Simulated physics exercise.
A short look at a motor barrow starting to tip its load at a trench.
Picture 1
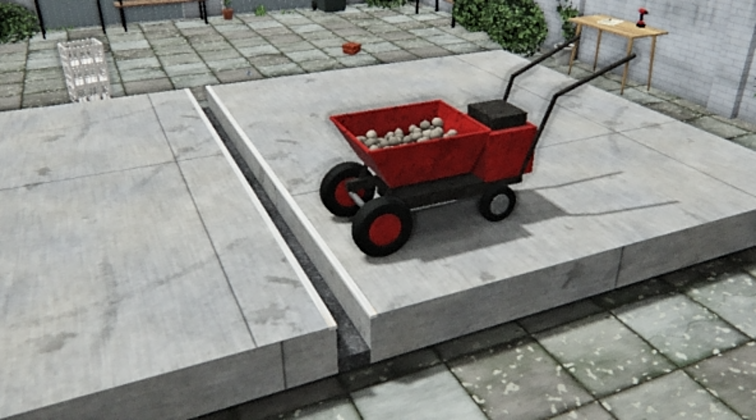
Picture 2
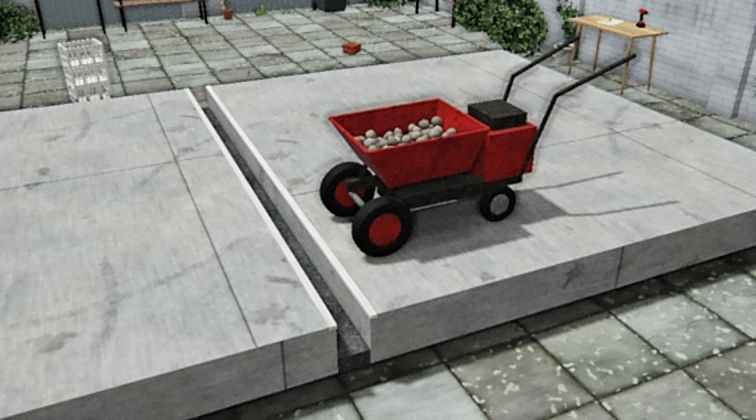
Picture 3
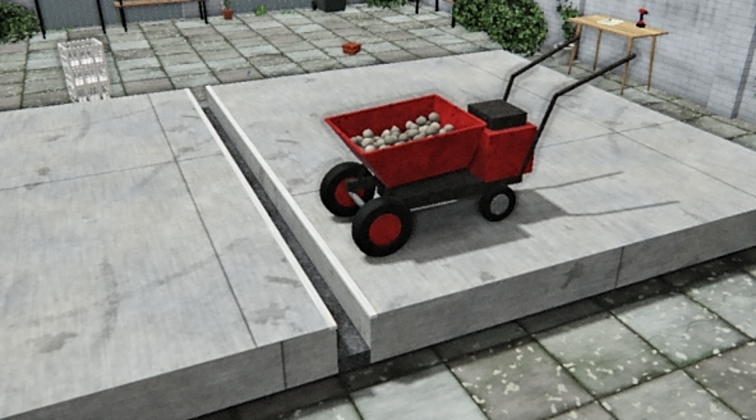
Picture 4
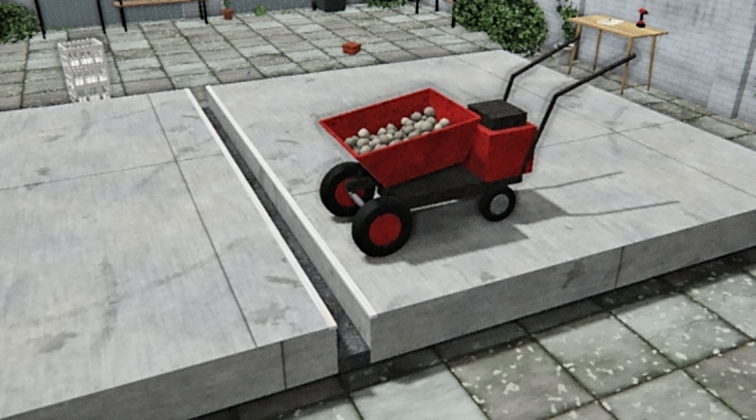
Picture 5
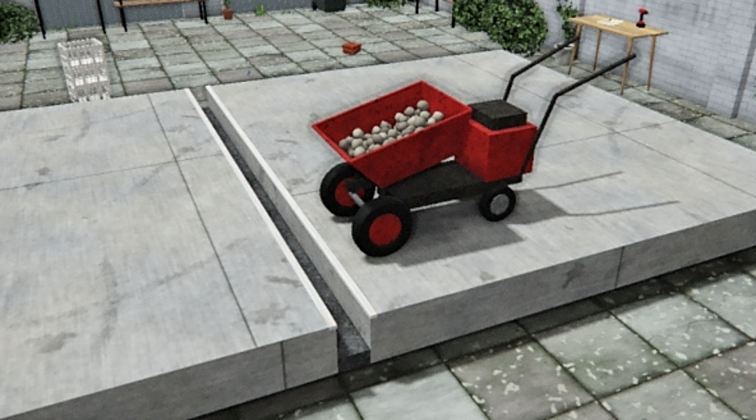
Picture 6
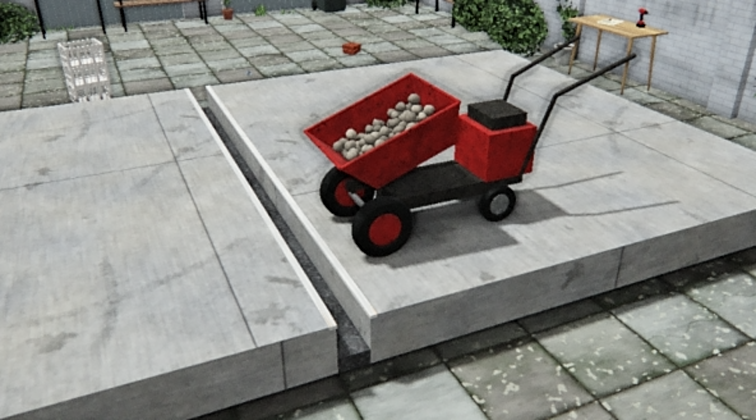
To begin with, a red motor barrow loaded with rounded, pale pebbles stands on a concrete slab beside a narrow trench, its skip level. The skip then tilts gradually toward the trench on the left, its back end rising until it is clearly tipped, while the wheels stay put and the pebbles remain inside.
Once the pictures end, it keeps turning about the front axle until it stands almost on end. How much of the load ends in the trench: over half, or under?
The trench ends with only the smaller part of it.
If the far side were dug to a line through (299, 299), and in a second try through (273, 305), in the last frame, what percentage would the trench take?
In turn 30 and 80 in a hundred.
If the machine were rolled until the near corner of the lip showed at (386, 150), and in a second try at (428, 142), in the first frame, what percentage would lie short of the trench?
The first gives 0 %, the second 20 %.
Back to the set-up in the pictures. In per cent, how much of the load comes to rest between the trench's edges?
Close to 5 per cent.
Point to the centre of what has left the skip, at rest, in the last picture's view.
Close to (256, 252).
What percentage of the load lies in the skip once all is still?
Close to 5 per cent.
Soon after the last picture, skip tipped steeply; all in the skip.
A little later, skip tipped right over; most in the skip; about a quarter beyond it; a small part falling.
Later still, skip tipped right over; a small part in the skip; a stray few in or heaped over the trench; most beyond it.
At rest, skip tipped right over; a stray few in the skip; a stray few in or heaped over the trench; nearly all beyond it.
